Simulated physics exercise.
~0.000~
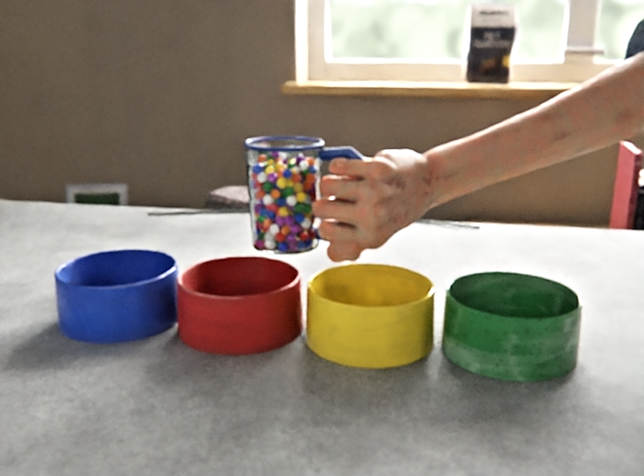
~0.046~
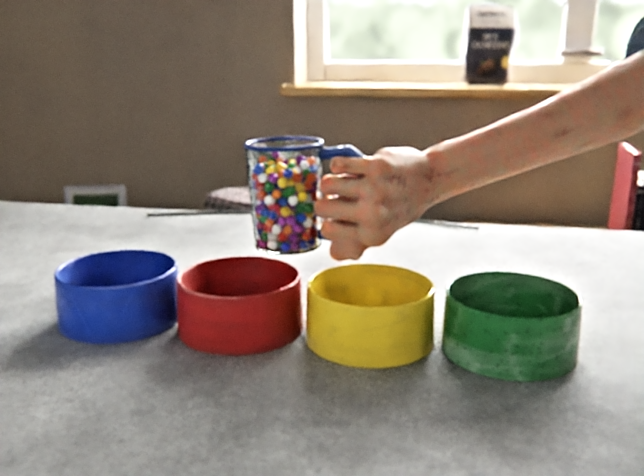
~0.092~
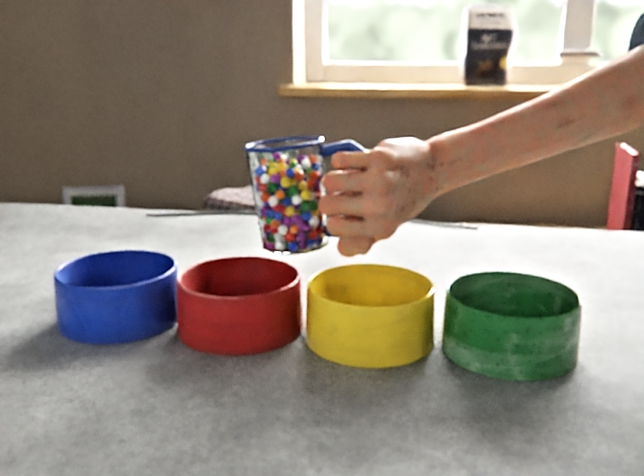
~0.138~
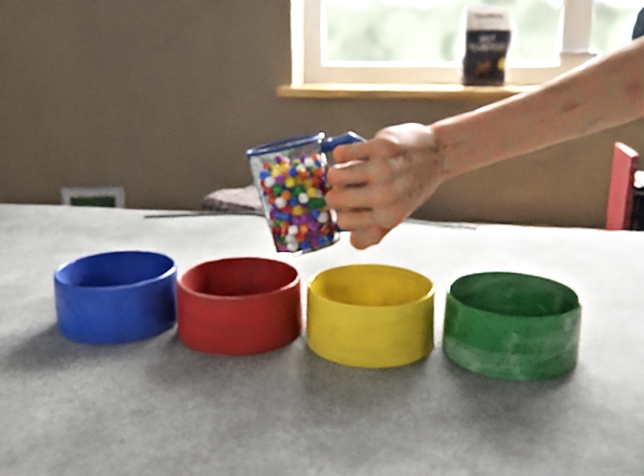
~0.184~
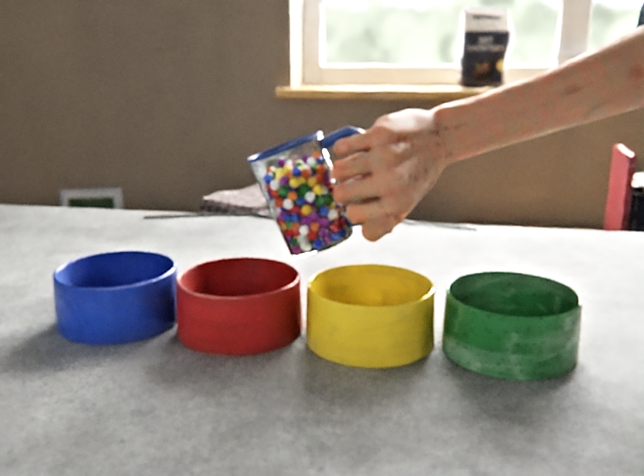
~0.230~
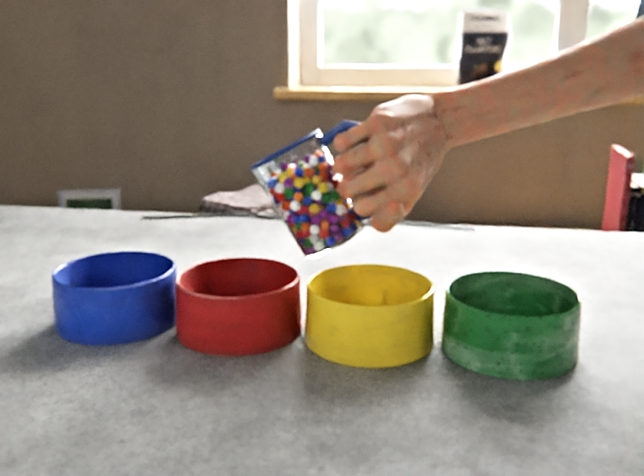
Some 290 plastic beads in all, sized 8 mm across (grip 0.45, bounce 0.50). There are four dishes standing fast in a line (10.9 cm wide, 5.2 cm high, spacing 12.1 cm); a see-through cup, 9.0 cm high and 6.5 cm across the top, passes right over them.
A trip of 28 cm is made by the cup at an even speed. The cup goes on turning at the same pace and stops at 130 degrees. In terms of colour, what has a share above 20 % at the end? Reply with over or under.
Red under, blue under, green under, yellow over, counter under.
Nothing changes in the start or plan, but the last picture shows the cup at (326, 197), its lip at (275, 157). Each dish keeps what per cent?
It'd finish with red at 0, blue at 0, green at 90 and yellow at 0.
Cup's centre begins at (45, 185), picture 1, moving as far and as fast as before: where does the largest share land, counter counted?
The winner: Blue.
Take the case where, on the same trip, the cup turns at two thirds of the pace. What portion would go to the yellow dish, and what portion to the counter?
Shares: Yellow dish 80, counter 10.
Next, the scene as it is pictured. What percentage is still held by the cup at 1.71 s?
0 per cent.
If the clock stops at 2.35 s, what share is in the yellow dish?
Close to 95 percent of the load.
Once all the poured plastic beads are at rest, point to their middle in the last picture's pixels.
Look around (361, 321) in the last picture.
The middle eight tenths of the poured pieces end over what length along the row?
That stretch comes to around 7 cm.
Then, at 1.12 s, tilt 130 degrees; cup holds 0 %, yellow 95 %.
After 1.71 s, tilt 130 degrees; cup holds 0 %, yellow 95 %.
After 2.35 s, tilt 130 degrees; cup holds 0 %, yellow 95 %.
In the end, at 2.7 s, red 0 %, blue 0 %, green 0 %, yellow 95 %, counter 5 %.
